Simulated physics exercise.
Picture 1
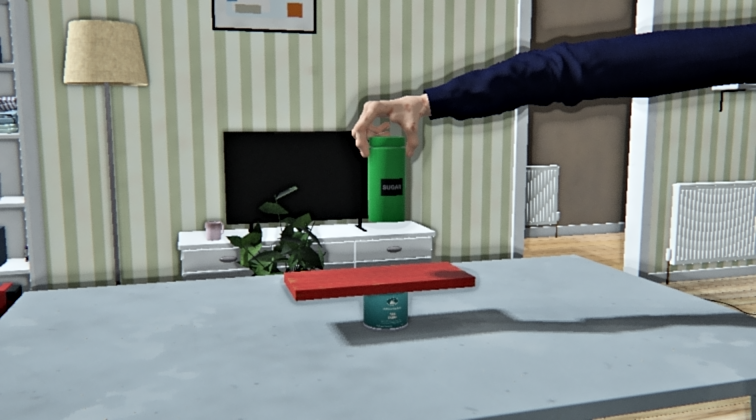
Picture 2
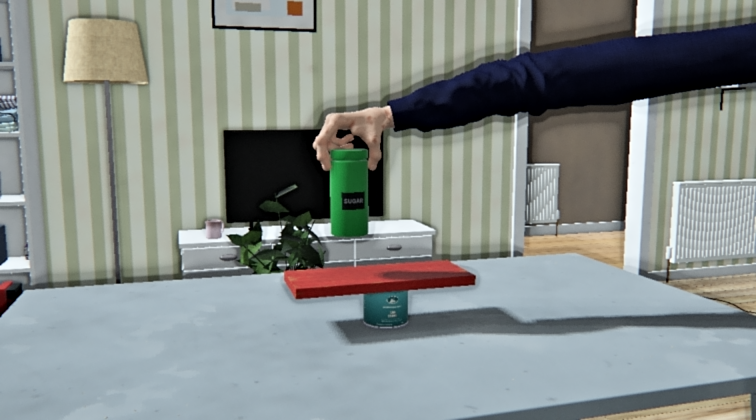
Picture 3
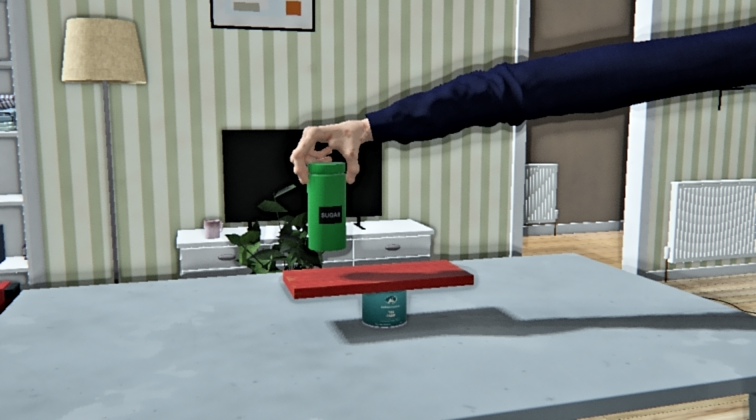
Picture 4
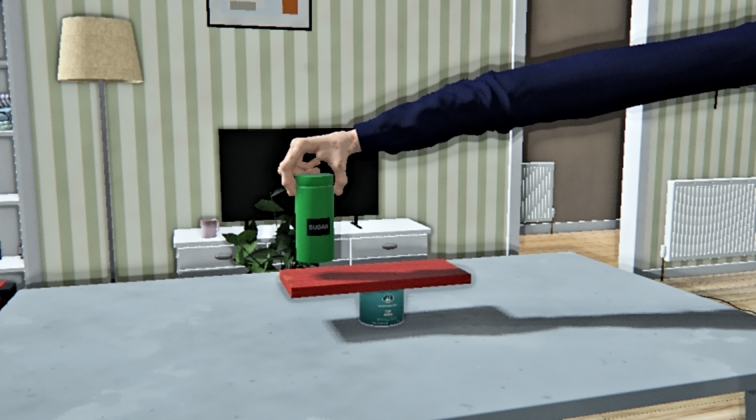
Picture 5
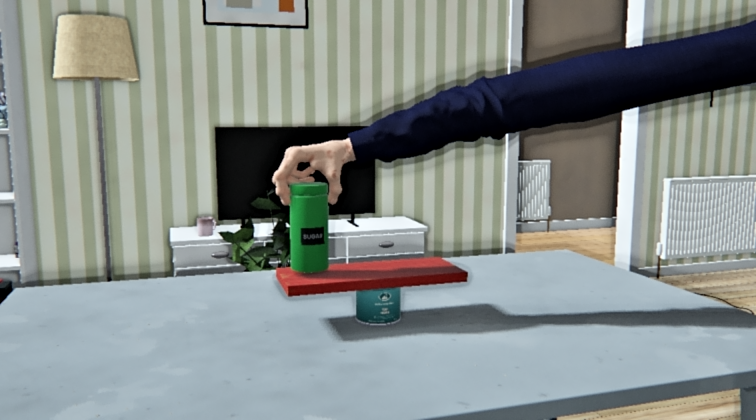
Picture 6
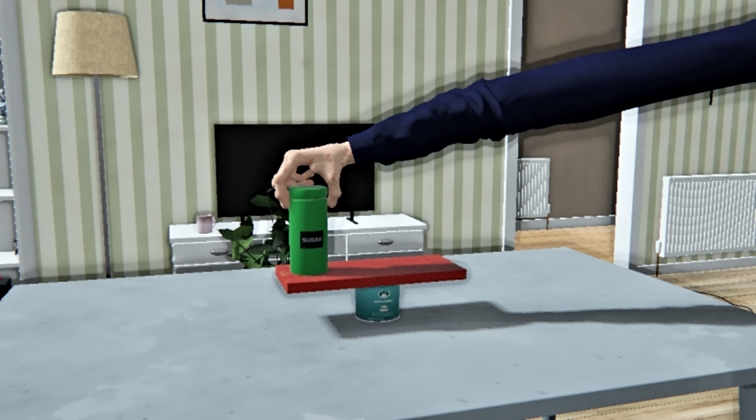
The clip opens with a hand holding a green jar above a red board that rests across a turquoise tin on a grey table. The hand carries the jar left and lowers it onto the board's left end, where the fingers stay around its top.
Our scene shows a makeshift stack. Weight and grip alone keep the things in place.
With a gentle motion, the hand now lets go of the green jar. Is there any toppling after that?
Yes, I'd say it doesn't stand firm, sadly.
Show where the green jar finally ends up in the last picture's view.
Around (240, 319).
Then, 0.40 s on from there, green jar now fallen; red board turned 36° from how it was put.
Then, 0.60 s on from there, red board turned 26° from how it was put.
In the end, fallen, green jar; the other 2 unmoved. At the end, from the last picture's camera, green jar near (240, 319). The stack comes apart.
